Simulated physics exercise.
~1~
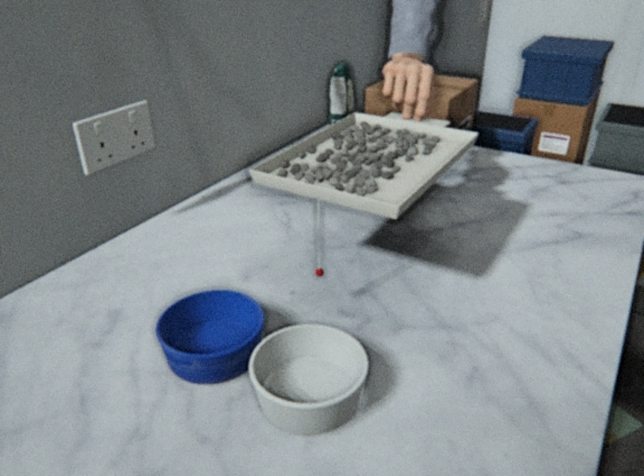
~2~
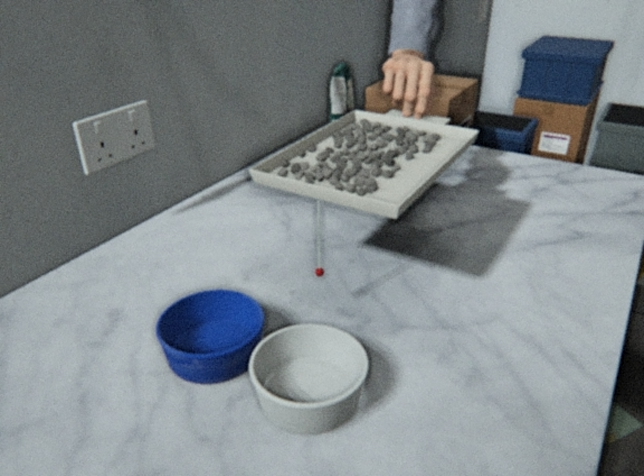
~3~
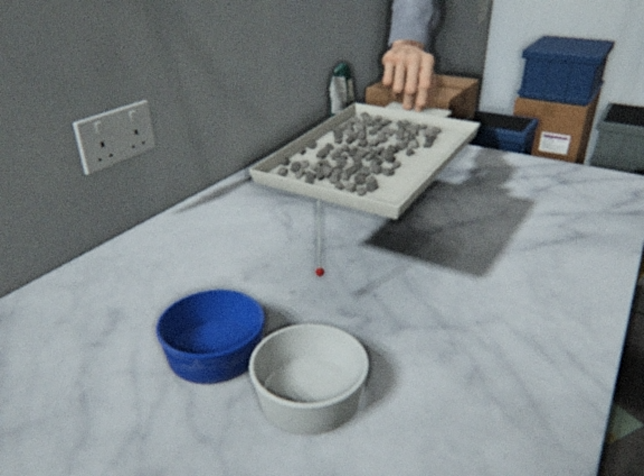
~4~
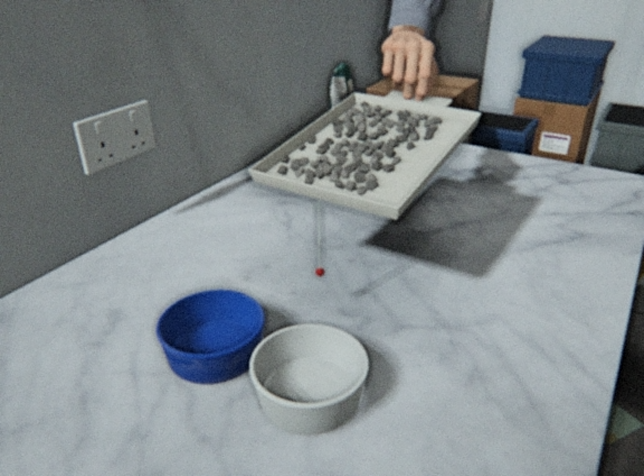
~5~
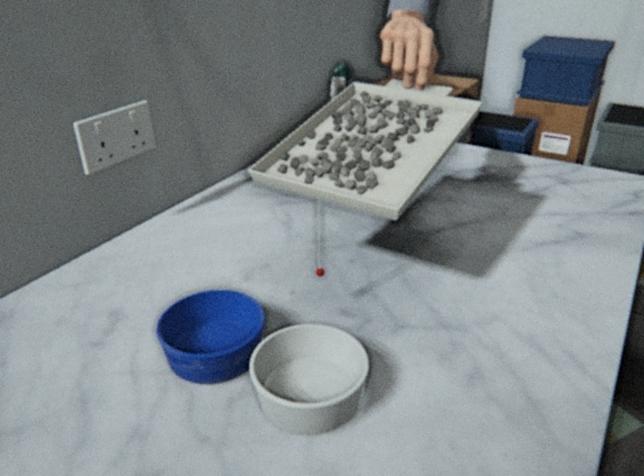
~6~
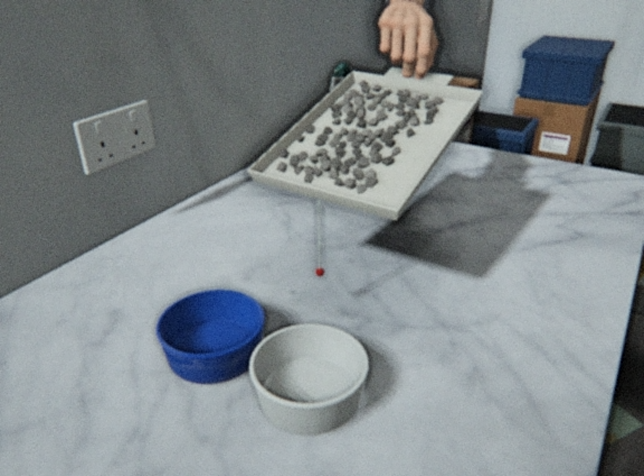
At the start, a hand holds the far end of a pale rimmed tray of grey gravel above a marble surface, behind a blue dish and a white dish. The hand then slowly raises that end, tilting the tray slightly towards the dishes, while a red bead hangs beneath its near edge.
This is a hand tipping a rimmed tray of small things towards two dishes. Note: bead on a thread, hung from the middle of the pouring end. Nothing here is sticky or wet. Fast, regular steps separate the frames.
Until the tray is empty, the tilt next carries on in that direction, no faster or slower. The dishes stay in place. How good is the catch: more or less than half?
The amount caught is going to be smaller than the amount missed.
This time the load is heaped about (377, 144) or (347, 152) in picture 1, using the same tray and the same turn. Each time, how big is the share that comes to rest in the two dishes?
About 10 % and 10 %.
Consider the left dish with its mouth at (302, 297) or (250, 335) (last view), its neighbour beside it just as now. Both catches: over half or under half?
Placing 1: A majority of it. Placing 2: A minority of it.
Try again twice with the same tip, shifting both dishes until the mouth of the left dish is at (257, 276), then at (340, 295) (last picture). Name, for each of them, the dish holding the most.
First try, the rightmost dish; second try, the leftmost dish.
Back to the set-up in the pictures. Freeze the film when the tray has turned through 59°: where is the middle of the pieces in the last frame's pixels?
Close to (320, 178).
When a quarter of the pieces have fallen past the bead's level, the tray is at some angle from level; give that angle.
It sits at roughly 80°.
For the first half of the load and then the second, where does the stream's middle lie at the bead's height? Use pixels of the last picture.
Around (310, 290), followed by around (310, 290).
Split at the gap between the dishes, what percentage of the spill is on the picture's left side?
10 per cent or thereabouts.
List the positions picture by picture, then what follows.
In the first picture, corners of the pouring end near (254, 169) and (396, 204), level; middle of the load near (366, 156), bits of gravel; left dish near (176, 363); right dish near (277, 412); bead on its thread near (320, 272).
In the second picture, corners of the pouring end near (254, 169) and (396, 204), level; middle of the load near (366, 154).
In the third picture, corners of the pouring end near (254, 169) and (396, 205), tipped barely, level across its low end; middle of the load near (367, 151).
In the fourth picture, corners of the pouring end near (253, 169) and (396, 205), tipped a little, level across its low end; middle of the load near (367, 145).
In the fifth picture, corners of the pouring end near (253, 169) and (396, 207), tipped a little, level across its low end; middle of the load near (366, 139).
In the sixth picture, corners of the pouring end near (252, 169) and (395, 207), tipped a little, level across its low end; middle of the load near (366, 133); left dish near (176, 363); right dish near (277, 412).
Shortly afterwards, tray tipped steeply; all but a few on the tray; a little in the air.
Next, tray tipped right over; near a quarter on the tray; only a few in the right dish; only a few in the left dish; near half outside both; near a quarter in the air.
Some moments later, tray tipped past a quarter turn; only a few in the right dish; only a few in the left dish; all but a few outside both.
In the end, tray tipped past a quarter turn; only a few in the right dish; only a few in the left dish; all but a few outside both.
